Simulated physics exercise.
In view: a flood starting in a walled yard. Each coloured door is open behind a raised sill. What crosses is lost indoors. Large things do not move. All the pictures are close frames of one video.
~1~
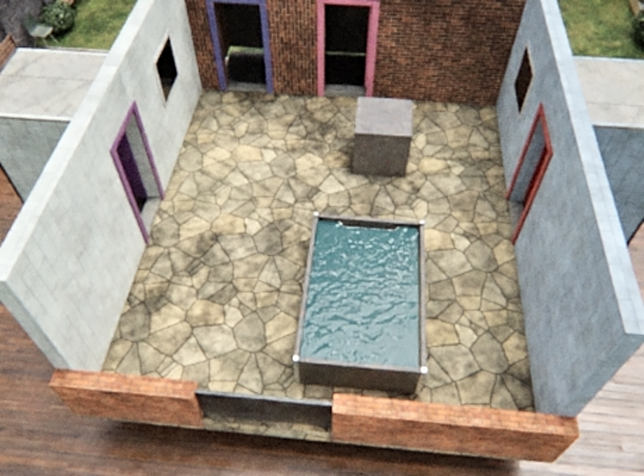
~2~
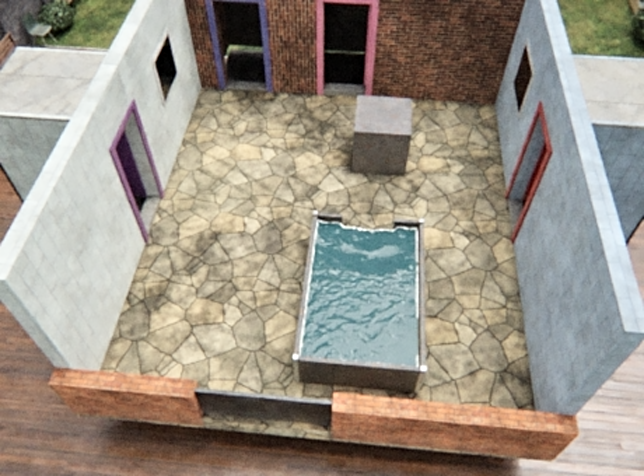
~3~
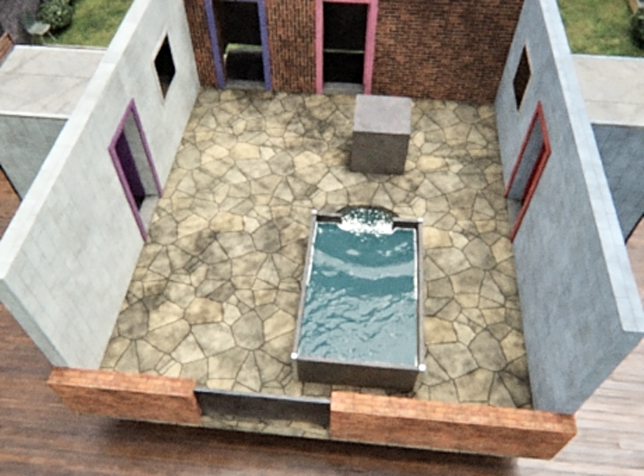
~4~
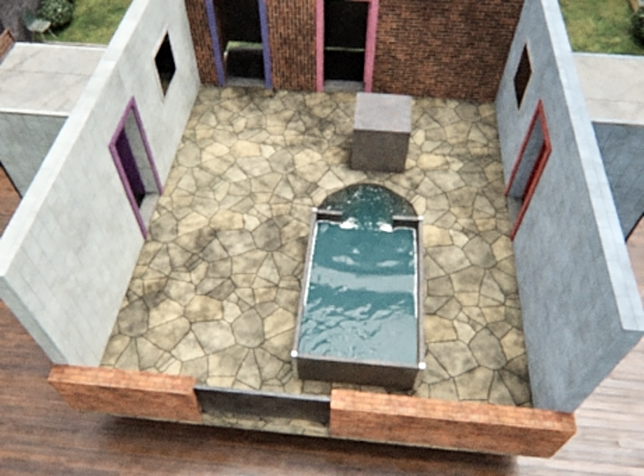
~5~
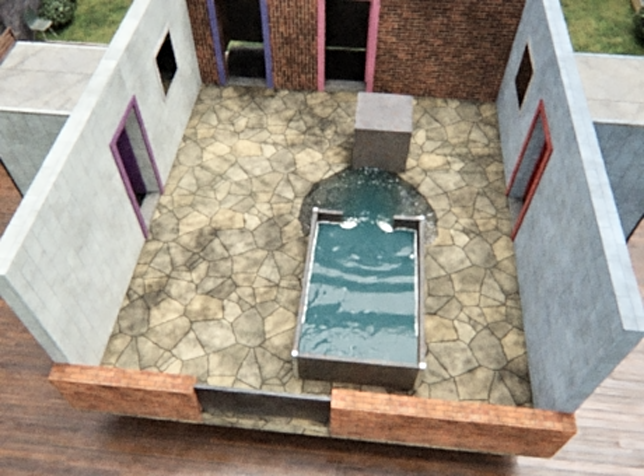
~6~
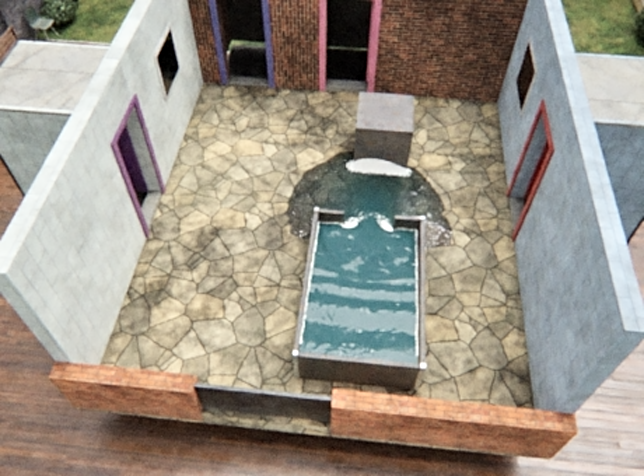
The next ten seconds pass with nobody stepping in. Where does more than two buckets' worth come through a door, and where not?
Through the red door more than two buckets; through the pink door two buckets or less; through the purple door two buckets or less; through the blue door more than two buckets.
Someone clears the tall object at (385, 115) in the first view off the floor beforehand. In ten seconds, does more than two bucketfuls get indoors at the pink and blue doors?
I'd say the pink door crosses the mark and the blue door crosses the mark.
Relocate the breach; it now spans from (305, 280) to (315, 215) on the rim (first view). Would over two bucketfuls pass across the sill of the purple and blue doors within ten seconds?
The purple door ends up above, while the blue door ends up above.
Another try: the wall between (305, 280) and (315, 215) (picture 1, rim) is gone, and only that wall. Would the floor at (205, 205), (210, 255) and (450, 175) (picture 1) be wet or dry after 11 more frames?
Point by point: Swamped, swamped and untouched.
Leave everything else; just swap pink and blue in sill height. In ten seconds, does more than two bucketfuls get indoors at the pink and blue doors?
Result - pink ends up above, blue ends up below.
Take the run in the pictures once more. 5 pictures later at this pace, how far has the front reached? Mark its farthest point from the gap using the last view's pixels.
I'd say at around (318, 104).
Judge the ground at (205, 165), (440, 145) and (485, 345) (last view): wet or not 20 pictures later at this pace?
In that order the points end up soaked, soaked and high and dry.
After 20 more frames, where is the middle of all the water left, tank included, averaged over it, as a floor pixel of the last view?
The centre of mass sits at about (360, 221).
A moment on, water covers 20 % of the floor; the red door not reached, the pink door not reached, the purple door not reached, the blue door not reached.
Next, water covers 35 % of the floor; the red door wet at the sill, nothing in, the pink door wet at the sill, nothing in, the purple door not reached, the blue door wet at the sill, nothing in.
Then, water covers 45 % of the floor; the red door under two buckets in, the pink door wet at the sill, nothing in, the purple door not reached, the blue door over two buckets in.
Later, water covers 65 % of the floor; the red door over two buckets in, the pink door wet at the sill, nothing in, the purple door wet at the sill, nothing in, the blue door far over two buckets in.
In the end, water covers 95 % of the floor; the red door over two buckets in, the pink door wet at the sill, nothing in, the purple door wet at the sill, nothing in, the blue door far over two buckets in.
